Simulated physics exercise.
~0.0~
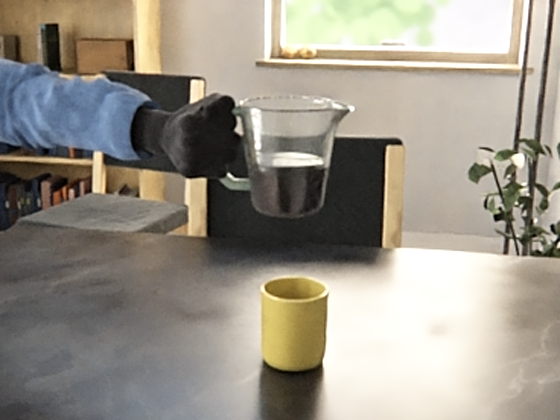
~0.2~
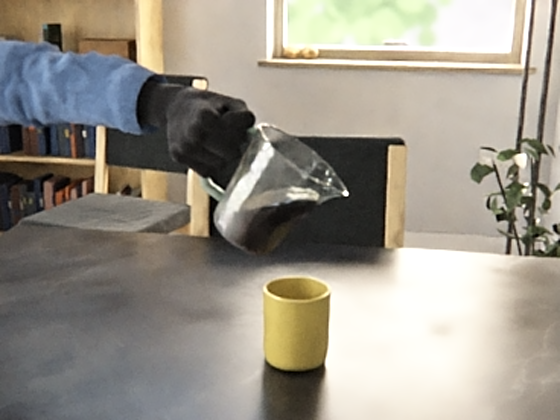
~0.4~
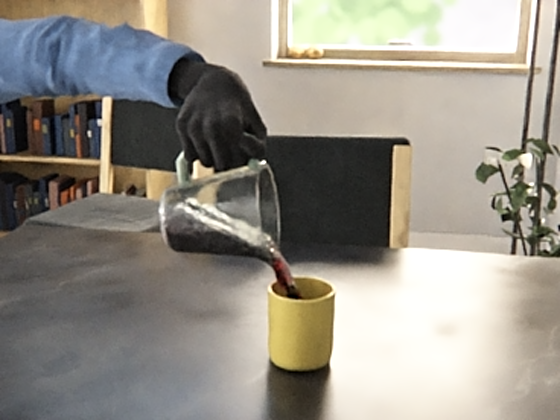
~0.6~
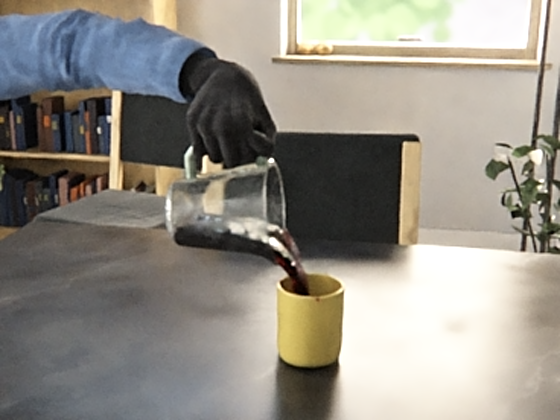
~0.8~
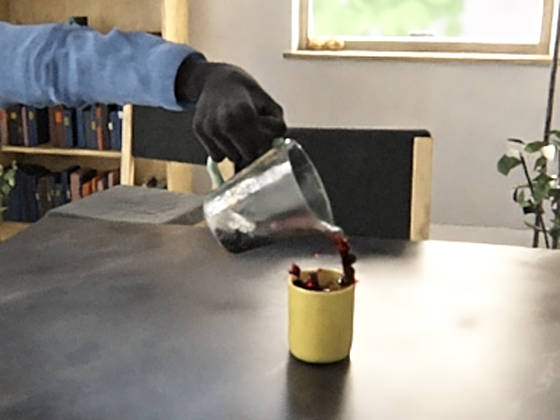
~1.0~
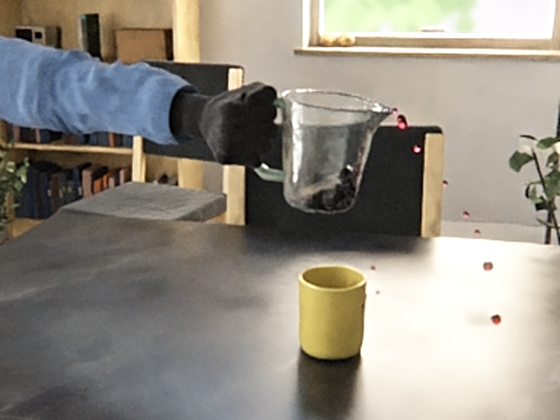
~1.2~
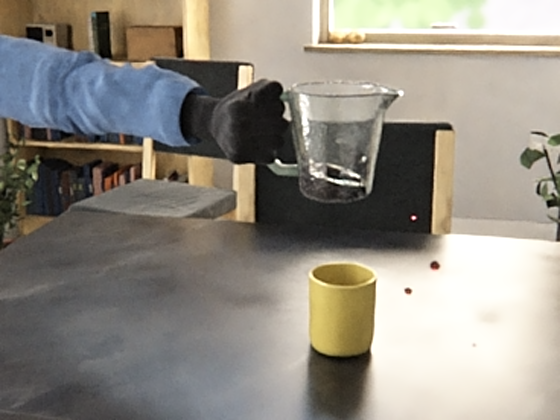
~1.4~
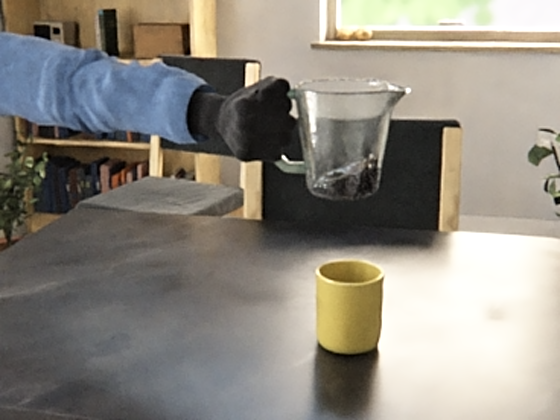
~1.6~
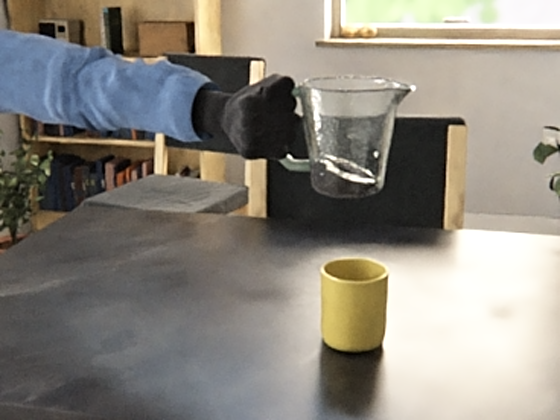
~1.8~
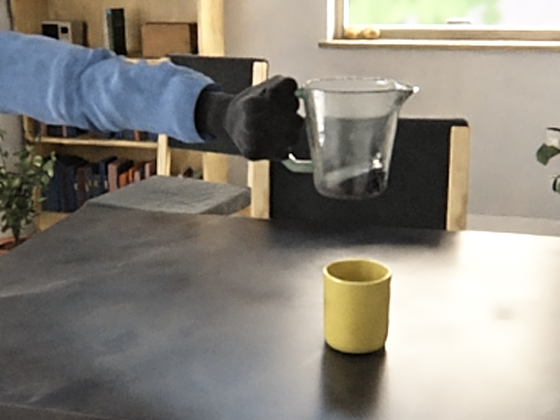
A black-gloved hand in a blue sleeve holds a flared glass jug of dark red wine above a yellow mug on a dark table, seen from slightly above, with chairs, bookshelves, a window and a plant behind. The hand rolls the jug rightwards, and wine streams from its lip into the mug. As the jug starts back, the stream splashes around the rim, and red drops scatter to the right. The view drifts slightly left. The jug finishes upright with a little wine inside, held still above the standing mug.
